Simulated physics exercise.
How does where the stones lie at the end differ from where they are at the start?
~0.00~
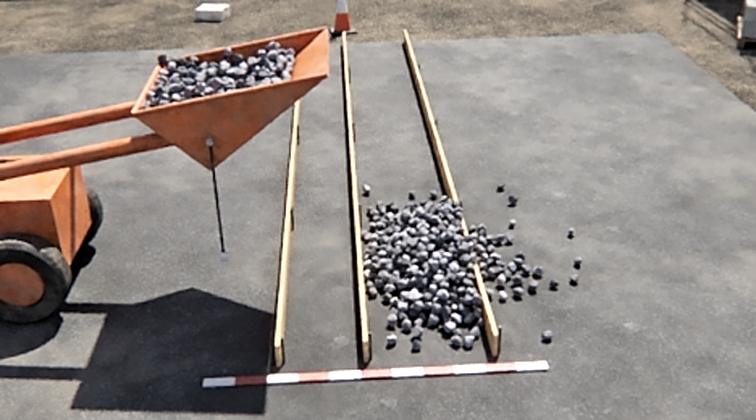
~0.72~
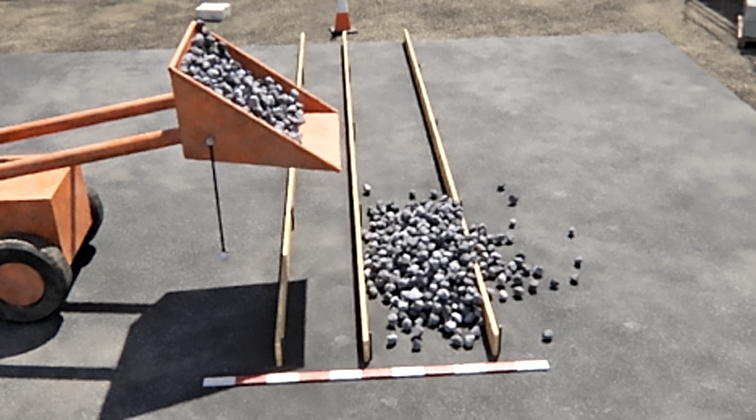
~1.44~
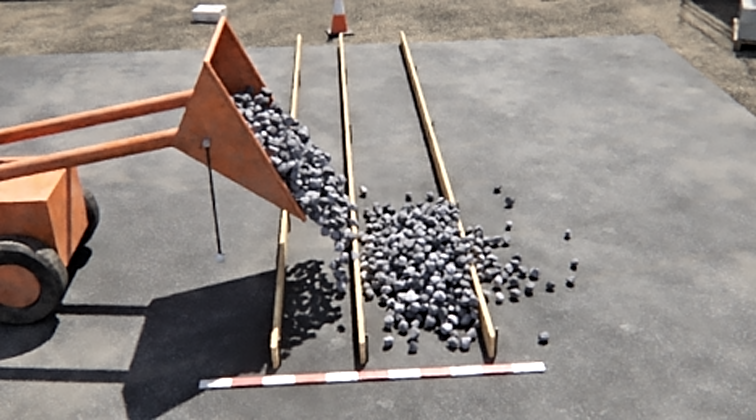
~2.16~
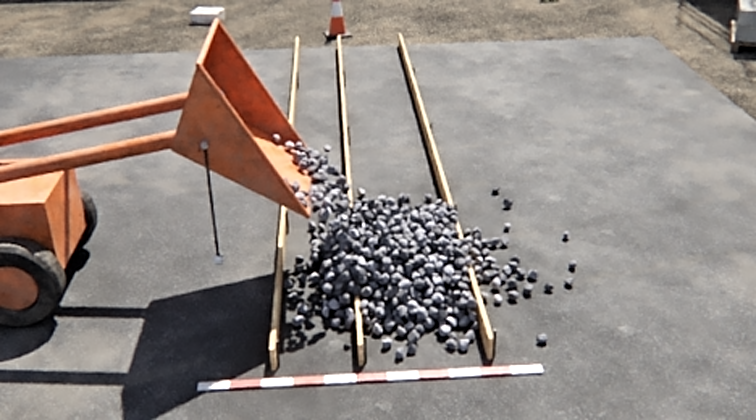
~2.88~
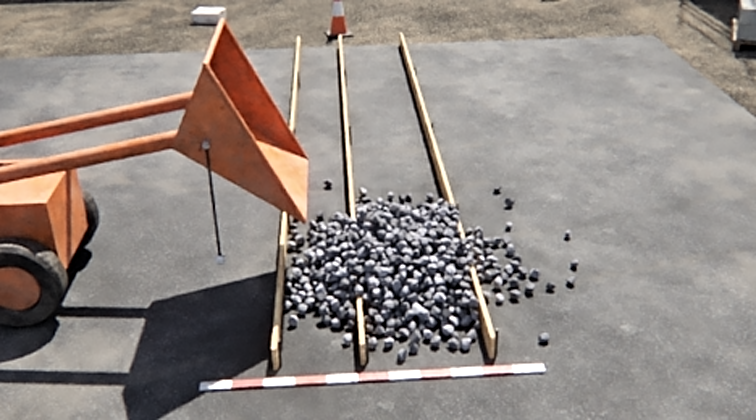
At the start the stones are split between the raised bucket and a pile in the right bay. At the end they all lie on the ground, mostly in one broad heap across both bays, so as a whole they sit lower and farther right.
